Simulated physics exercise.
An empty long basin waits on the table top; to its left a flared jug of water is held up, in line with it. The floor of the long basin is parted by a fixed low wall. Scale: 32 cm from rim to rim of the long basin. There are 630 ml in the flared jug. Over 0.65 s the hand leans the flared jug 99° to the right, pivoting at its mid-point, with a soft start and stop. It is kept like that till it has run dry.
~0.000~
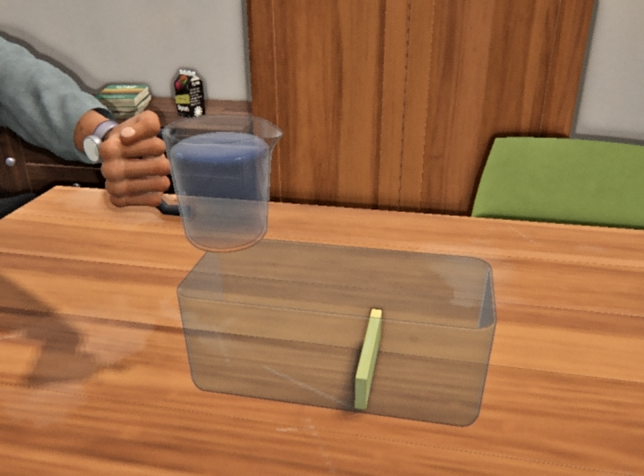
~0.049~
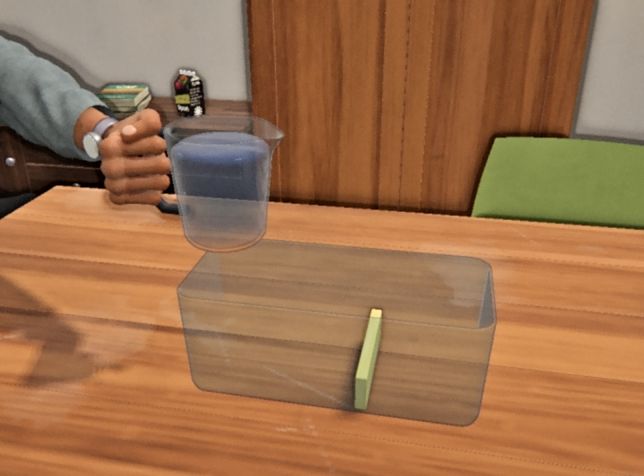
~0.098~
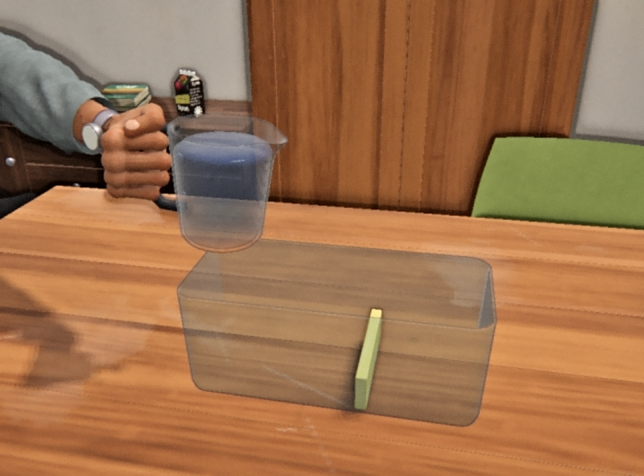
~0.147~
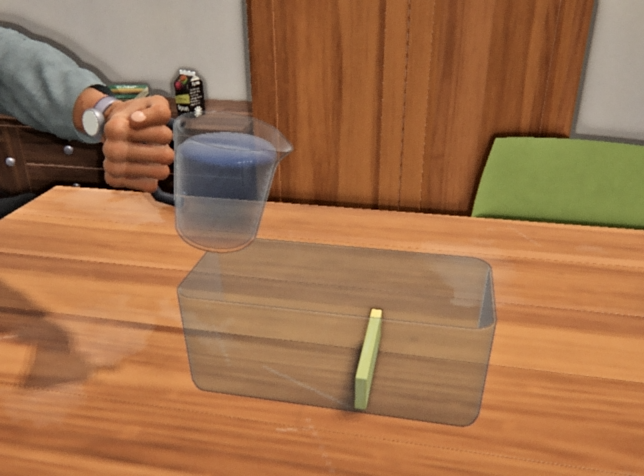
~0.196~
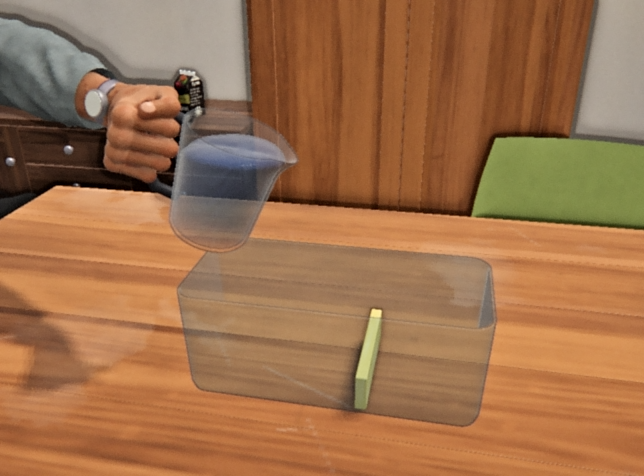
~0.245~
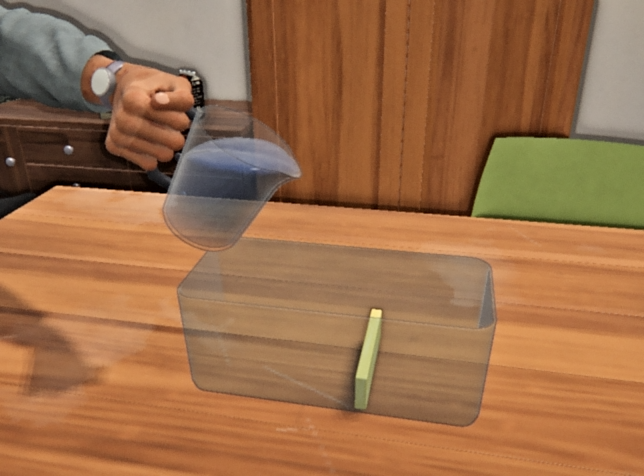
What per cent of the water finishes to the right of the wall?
About 6 per cent.
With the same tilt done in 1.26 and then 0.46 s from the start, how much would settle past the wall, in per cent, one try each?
In turn about 10 and 5 per cent.
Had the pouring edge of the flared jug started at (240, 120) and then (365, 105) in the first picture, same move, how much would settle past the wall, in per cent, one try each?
First 10, then 85 per cent.
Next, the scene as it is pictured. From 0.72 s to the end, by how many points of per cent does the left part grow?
Some 24 per cent.
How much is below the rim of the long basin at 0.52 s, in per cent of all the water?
Near 22 in a hundred.
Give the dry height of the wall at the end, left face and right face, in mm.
Left about 18 mm, right about 40 mm.
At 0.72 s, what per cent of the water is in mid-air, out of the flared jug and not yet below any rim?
Near 10 in a hundred.
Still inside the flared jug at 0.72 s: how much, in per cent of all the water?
Some 18 per cent.
After 0.52 s the tilt is 89° and 60 per cent is still to pour, 20 is left of the wall and 2 right of it.
After 0.72 s the tilt is 99° and 18 per cent is still to pour, 68 is left of the wall and 4 right of it.
After 0.92 s the tilt is 99° and 3 per cent is still to pour, 88 is left of the wall and 5 right of it.
After 1.15 s the tilt is 99° and 0 per cent is still to pour, 92 is left of the wall and 6 right of it.
In the end 92 per cent lies left of the wall, 6 right of it and 1 outside.
